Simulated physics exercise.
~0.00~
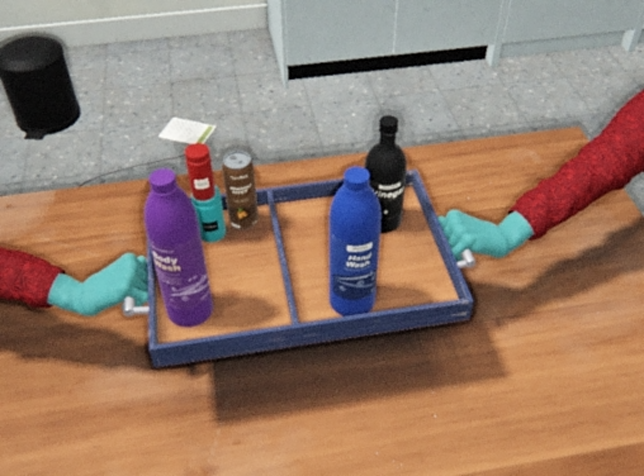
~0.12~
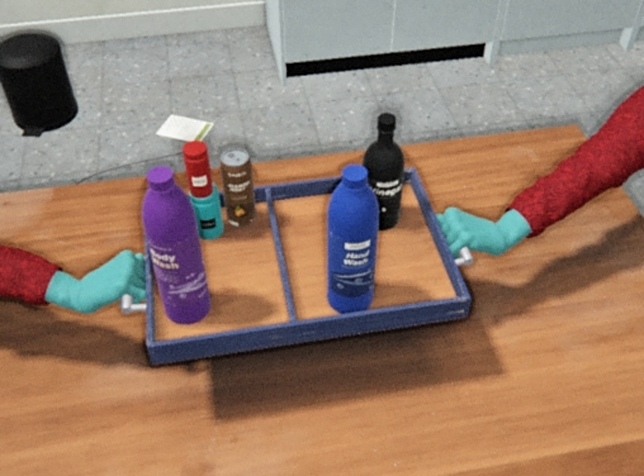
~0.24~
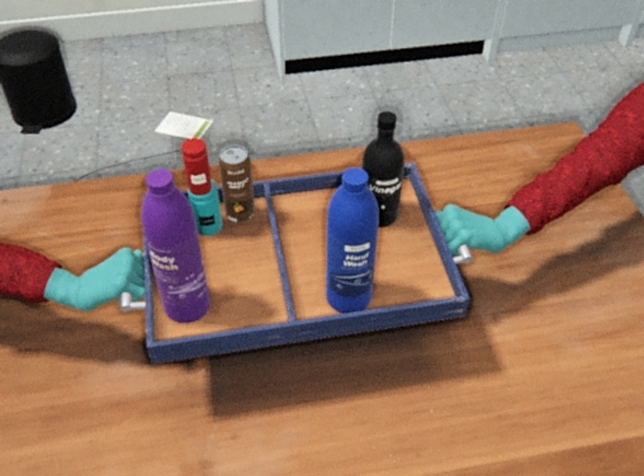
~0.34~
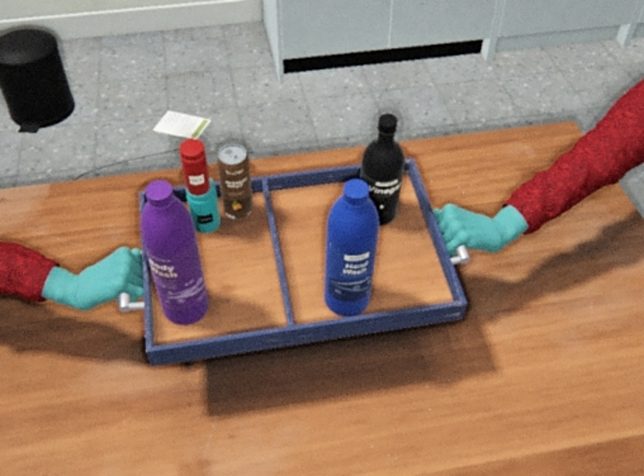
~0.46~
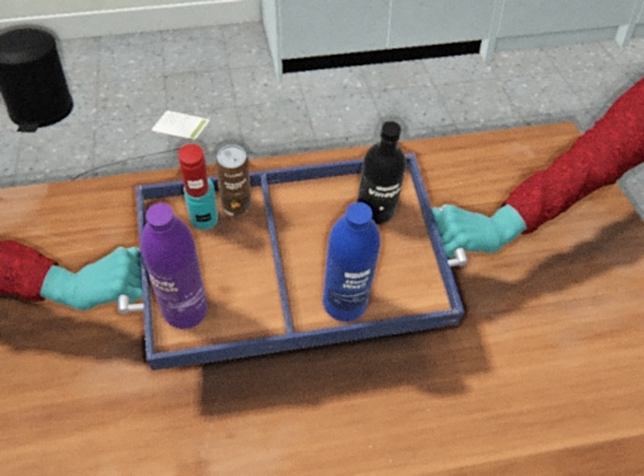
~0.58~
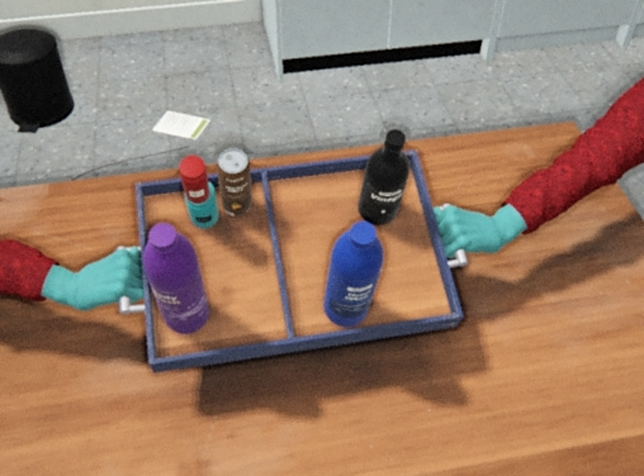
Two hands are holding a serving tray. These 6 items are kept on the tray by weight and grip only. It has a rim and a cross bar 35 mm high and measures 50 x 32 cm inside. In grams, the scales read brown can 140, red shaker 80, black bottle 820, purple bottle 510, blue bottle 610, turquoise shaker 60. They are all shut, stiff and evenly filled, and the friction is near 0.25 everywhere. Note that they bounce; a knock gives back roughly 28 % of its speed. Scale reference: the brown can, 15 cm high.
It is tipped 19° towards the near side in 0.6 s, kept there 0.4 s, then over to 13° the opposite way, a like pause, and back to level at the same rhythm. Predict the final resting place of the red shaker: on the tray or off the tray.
The red shaker ends up on the tray.
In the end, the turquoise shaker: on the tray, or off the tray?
Turquoise shaker: Stays in bounds.
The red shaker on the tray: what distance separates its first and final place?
Displacement: Approx. 14 cm.
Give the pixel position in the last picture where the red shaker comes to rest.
It finishes at roughly (228, 230).
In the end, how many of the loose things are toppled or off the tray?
In all, 6.
After 0.98 s, tilt 19°, near edge down; purple bottle now off the tray; red shaker on its side near (250, 322); turquoise shaker on its side.
After 1.38 s, tilt 5°, near edge down; black bottle and blue bottle now off the tray; red shaker on its side near (254, 323); brown can upside down.
After 1.78 s, tilt 13°, far edge down; brown can now off the tray; red shaker on its side near (249, 293); turquoise shaker on its side.
After 2.38 s, tilt 7°, far edge down; red shaker on its side near (236, 238); turquoise shaker on its side.
In the end (4.2 s), off the tray, brown can, black bottle, purple bottle and blue bottle; toppled on the tray, red shaker and turquoise shaker. At the end, from the last picture's camera, red shaker near (228, 230).
